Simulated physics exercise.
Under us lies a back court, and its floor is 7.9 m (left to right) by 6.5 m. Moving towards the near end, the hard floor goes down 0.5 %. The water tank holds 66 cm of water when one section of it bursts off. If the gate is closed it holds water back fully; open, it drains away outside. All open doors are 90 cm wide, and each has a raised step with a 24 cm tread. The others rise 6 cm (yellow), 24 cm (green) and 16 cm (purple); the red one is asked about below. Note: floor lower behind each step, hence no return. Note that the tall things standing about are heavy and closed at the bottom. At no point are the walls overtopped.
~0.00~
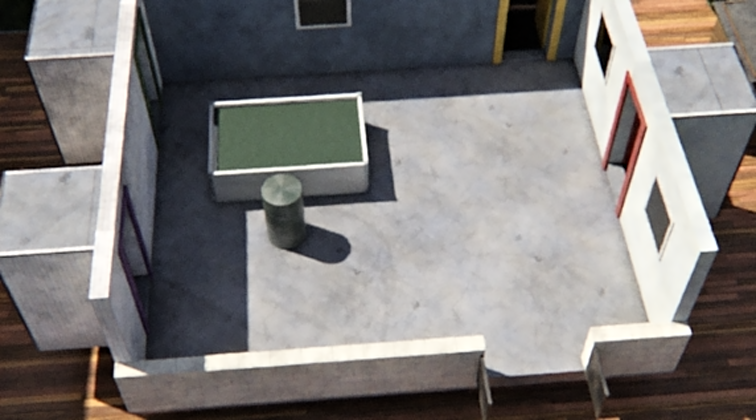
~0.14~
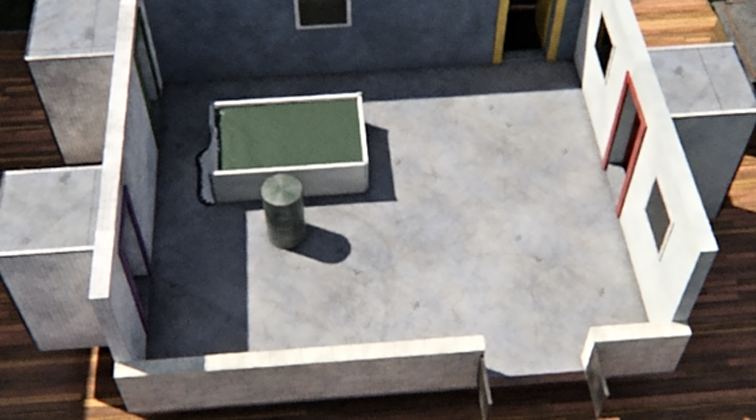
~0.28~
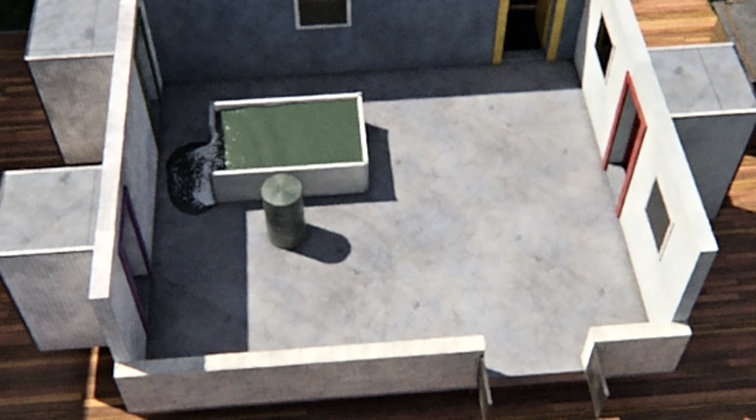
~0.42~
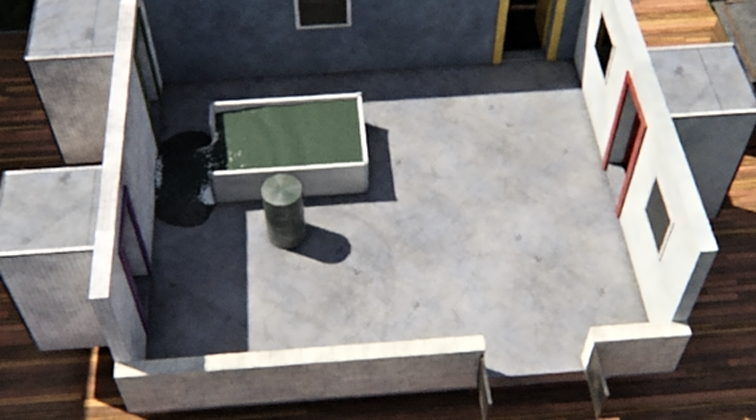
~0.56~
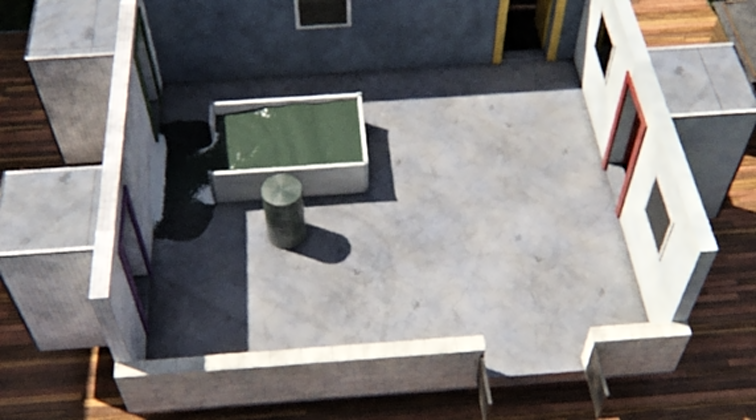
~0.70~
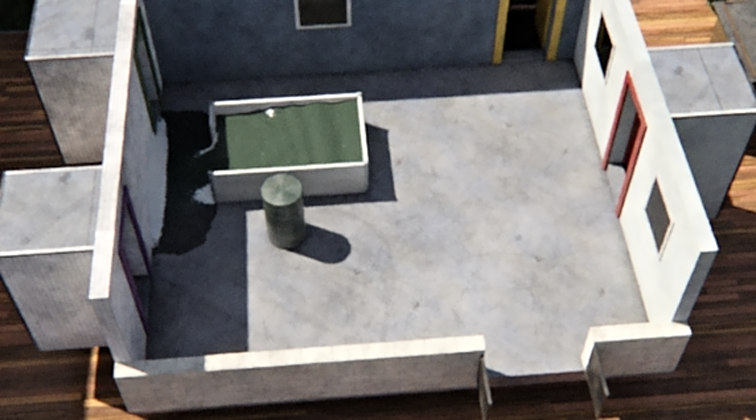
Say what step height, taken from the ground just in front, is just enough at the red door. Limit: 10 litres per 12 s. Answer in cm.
I would put it at 8.5 cm.
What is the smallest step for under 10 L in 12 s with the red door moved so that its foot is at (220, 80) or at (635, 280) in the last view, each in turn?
21 and 7.5 cm.
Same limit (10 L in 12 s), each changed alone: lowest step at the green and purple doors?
Roughly 16 cm for the green door and roughly 5.5 cm for the purple door.
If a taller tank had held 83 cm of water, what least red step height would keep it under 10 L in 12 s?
The step would need to be some 12.0 cm high.
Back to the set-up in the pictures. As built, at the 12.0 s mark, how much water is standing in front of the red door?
A ruler would read roughly 7.0 cm.
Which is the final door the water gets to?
I'd say the red door.
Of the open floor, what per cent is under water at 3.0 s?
30 %.
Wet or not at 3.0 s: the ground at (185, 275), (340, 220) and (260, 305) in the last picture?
One by one: Drenched, clear, drenched.
After 1.4 s water covers 10 % of the floor, deepest (48 cm) near (167, 185); it has not reached the red door.
After 3.0 s water covers 30 % of the floor, deepest (32 cm) near (157, 186); it has not reached the red door.
After 12.0 s water covers 95 % of the floor, deepest (10 cm) near (603, 354); 7 cm at the red door, 0 litres in over its 21 cm step.
At the red door as built, the water arrived by 6.4 s and peaked near 12 cm at 8.2 s.
Run again over the same 12 s with other heights there, 22 litres in over 7 cm, 5 litres over 9.5 cm. The limit of 10 litres is kept from about 8.5 cm up.
